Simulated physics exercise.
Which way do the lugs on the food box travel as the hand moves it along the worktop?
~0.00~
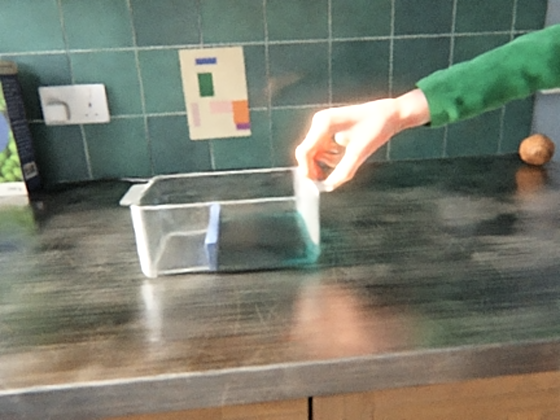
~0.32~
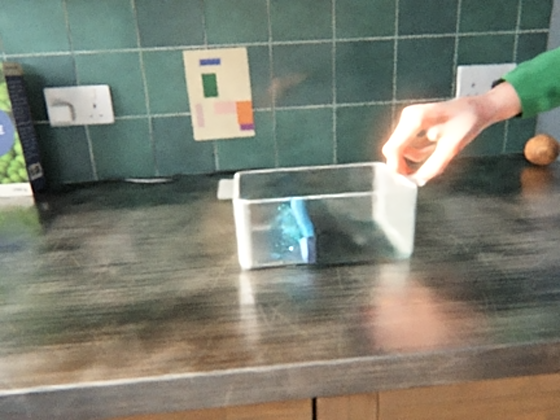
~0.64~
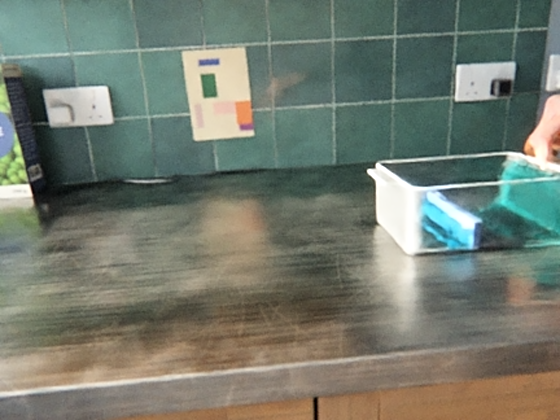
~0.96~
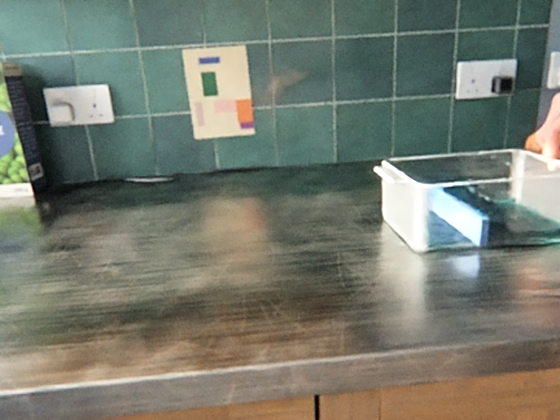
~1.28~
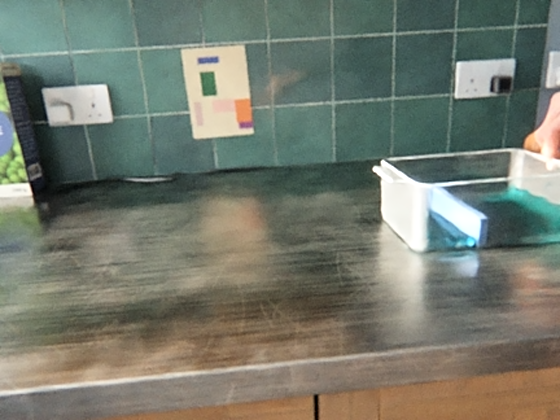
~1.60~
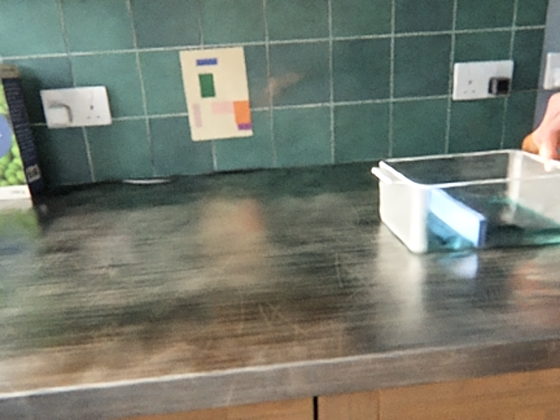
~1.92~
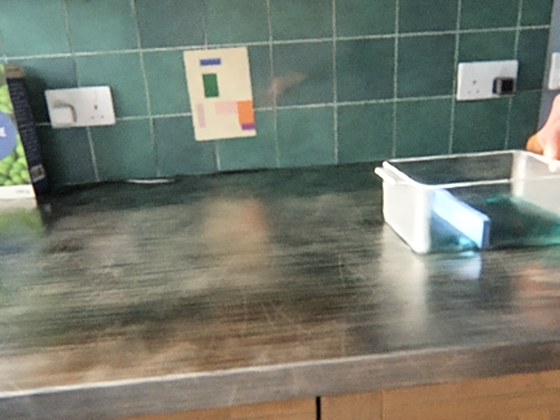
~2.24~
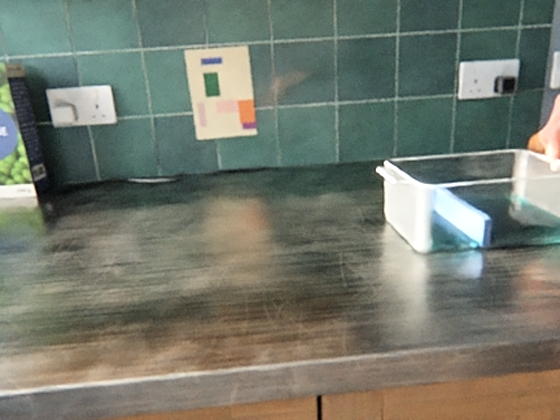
The lugs move to the right along with the food box.
